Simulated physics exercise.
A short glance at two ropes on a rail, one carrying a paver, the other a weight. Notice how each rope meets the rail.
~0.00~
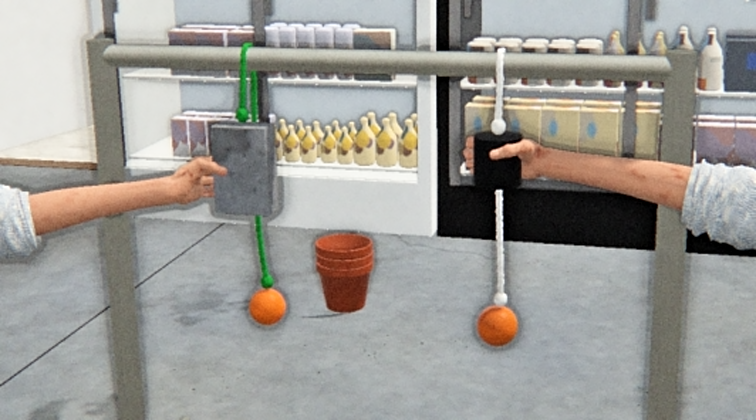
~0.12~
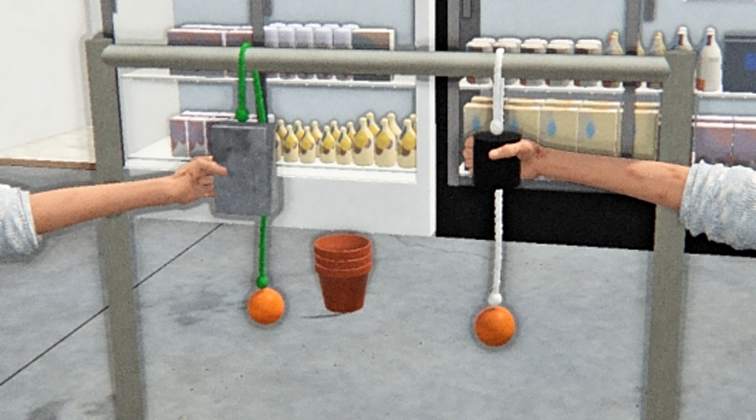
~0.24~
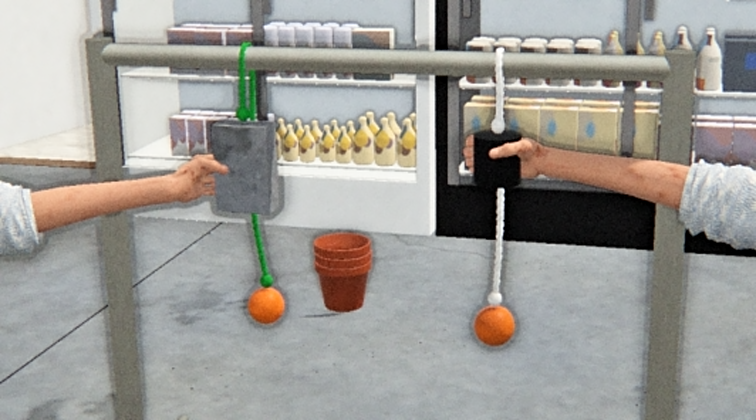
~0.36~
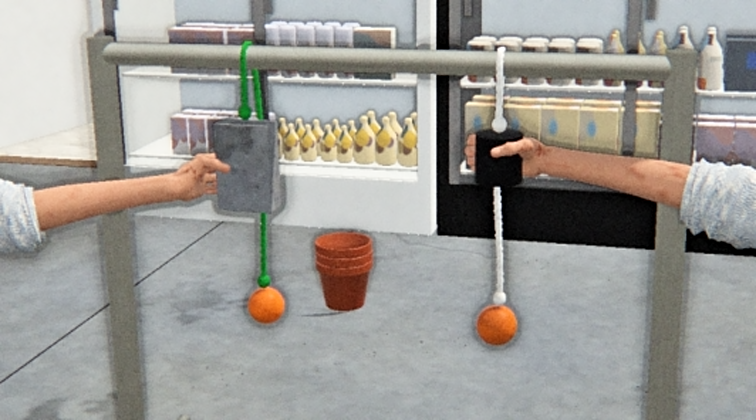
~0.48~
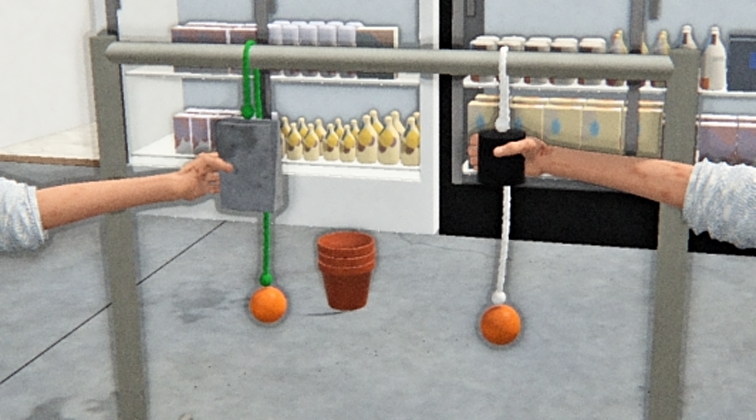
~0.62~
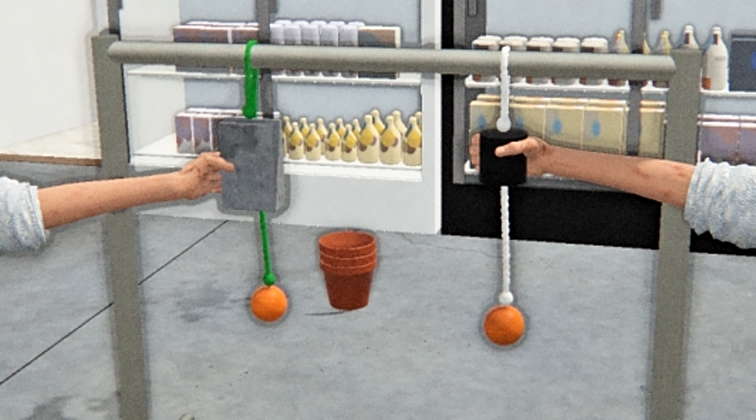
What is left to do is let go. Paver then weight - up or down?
Result: The paver falls away; the weight falls away.
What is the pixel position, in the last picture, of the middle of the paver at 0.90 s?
It is at about (256, 239) then.
Around 0.90 s, paver dropping near (256, 239); weight dropping near (501, 241).
Around 1.14 s, paver on the floor; weight on the floor.
Finally, paver on the floor; weight on the floor. The paver drops and the weight pulls its rope through.
